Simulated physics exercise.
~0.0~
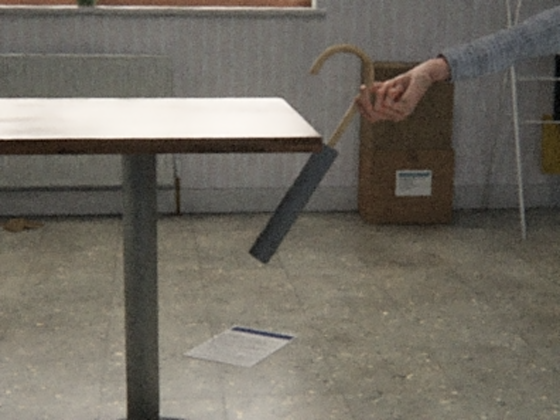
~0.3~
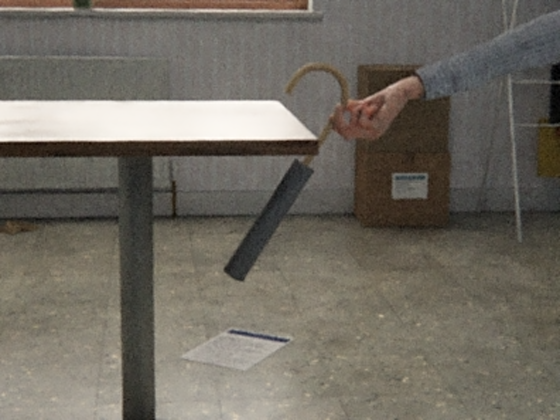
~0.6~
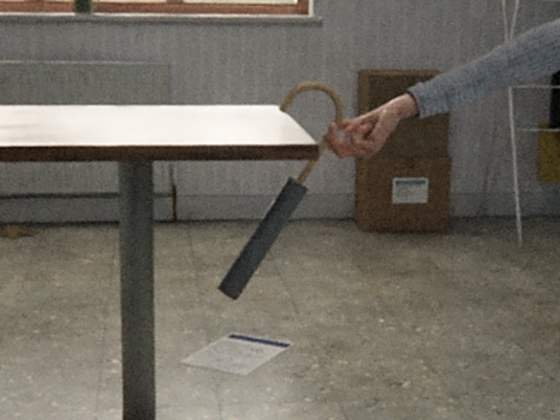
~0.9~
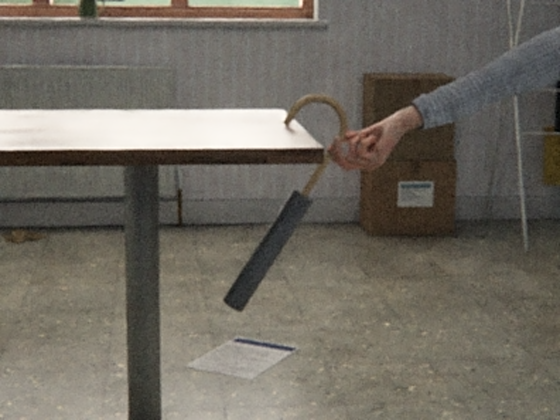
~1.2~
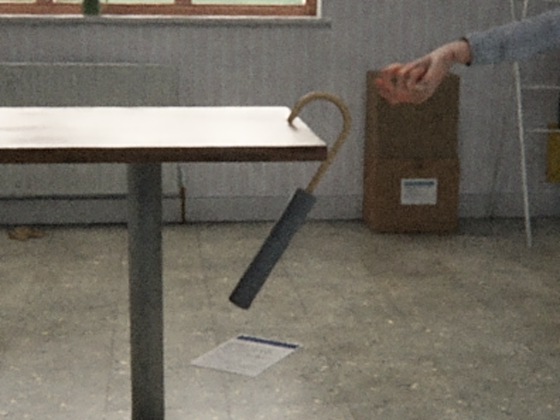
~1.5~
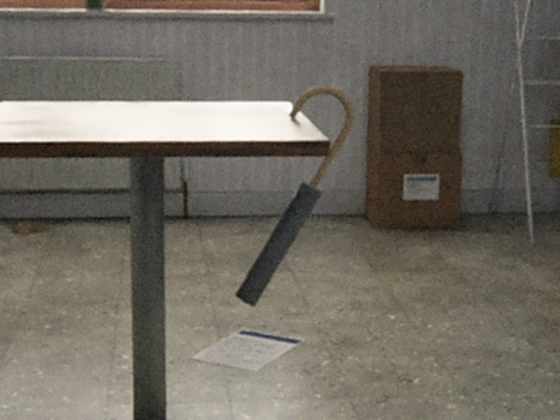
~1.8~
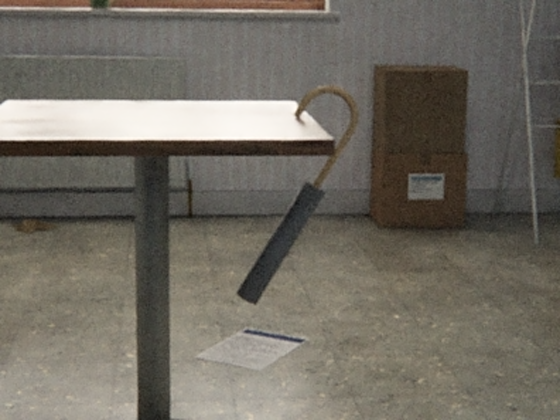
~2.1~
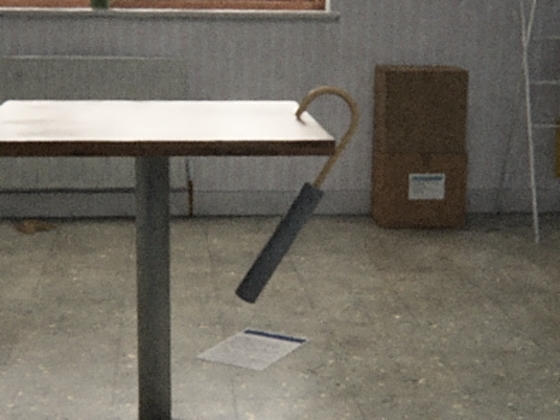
A grey umbrella being lowered by a hand, its curved handle hooked over a small table's end, then left hanging still.
